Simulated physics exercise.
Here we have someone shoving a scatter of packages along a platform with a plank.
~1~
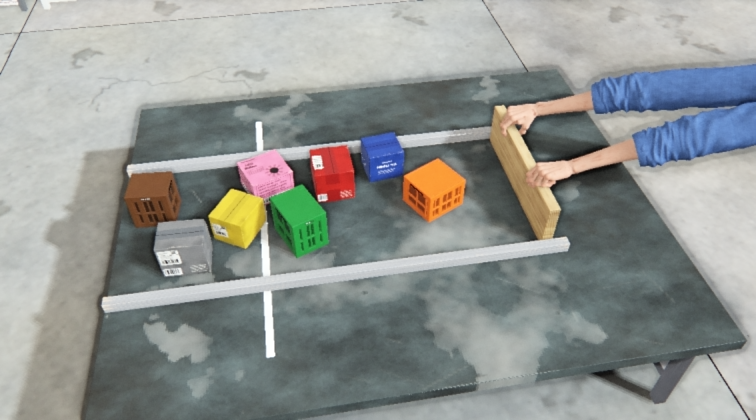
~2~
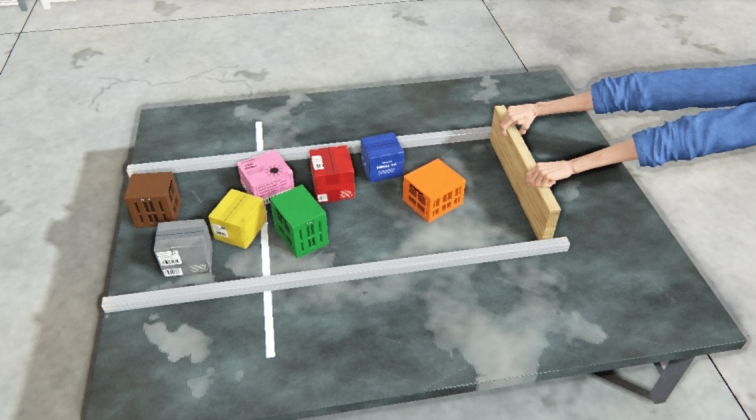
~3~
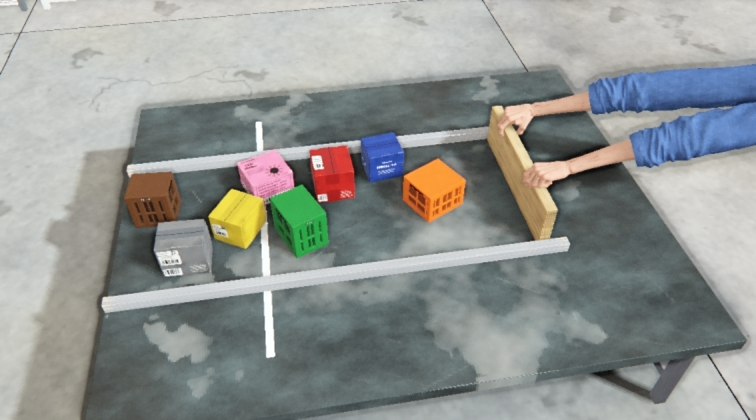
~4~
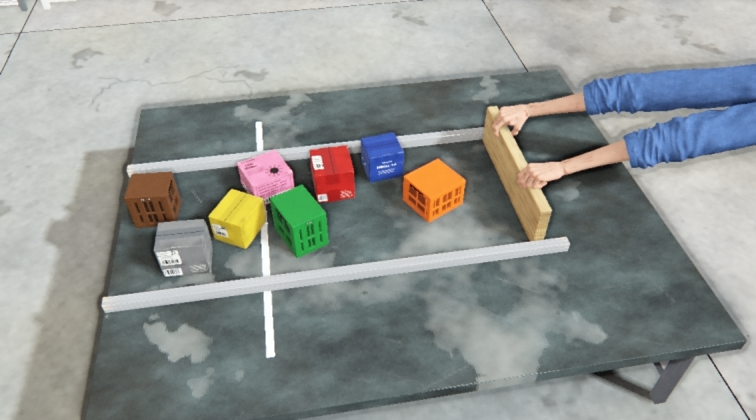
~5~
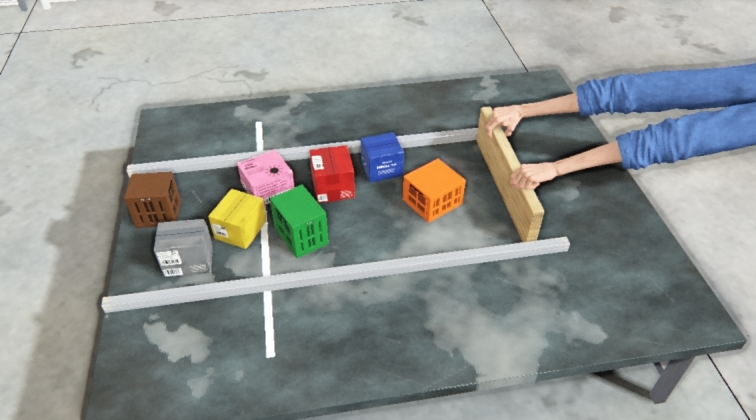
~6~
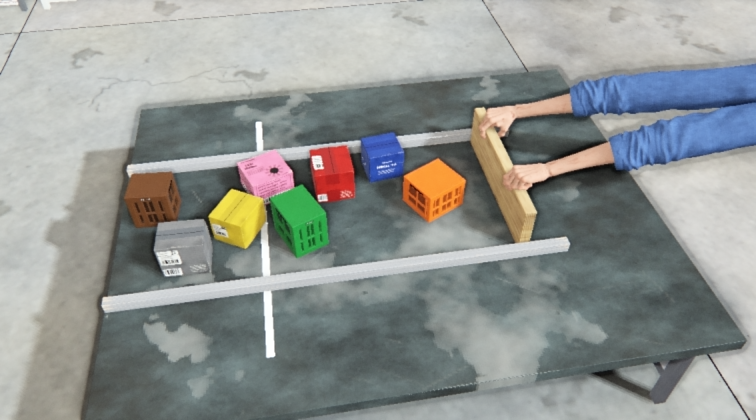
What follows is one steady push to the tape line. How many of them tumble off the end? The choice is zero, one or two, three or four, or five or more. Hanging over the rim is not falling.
Outcome: The number that fall off is zero.
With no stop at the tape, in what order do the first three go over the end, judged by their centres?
They are the brown crate, then the pink box, then the grey parcel.
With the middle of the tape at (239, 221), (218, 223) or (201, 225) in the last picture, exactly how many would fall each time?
It would be 0, 2 and 2.
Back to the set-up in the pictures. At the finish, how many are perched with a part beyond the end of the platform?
That would be 0.
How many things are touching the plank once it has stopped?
It touches 3.
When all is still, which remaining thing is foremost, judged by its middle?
The brown crate ends nearest.
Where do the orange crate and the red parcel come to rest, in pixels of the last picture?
About (239, 205), and the other about (199, 185).
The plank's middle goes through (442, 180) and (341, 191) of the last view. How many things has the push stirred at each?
At the one place 1, at the other 5.
Soon after, none off yet; brown crate at rest near (154, 200); grey parcel at rest near (185, 248); yellow parcel at rest near (239, 219).
At rest, the number that fall off is zero.
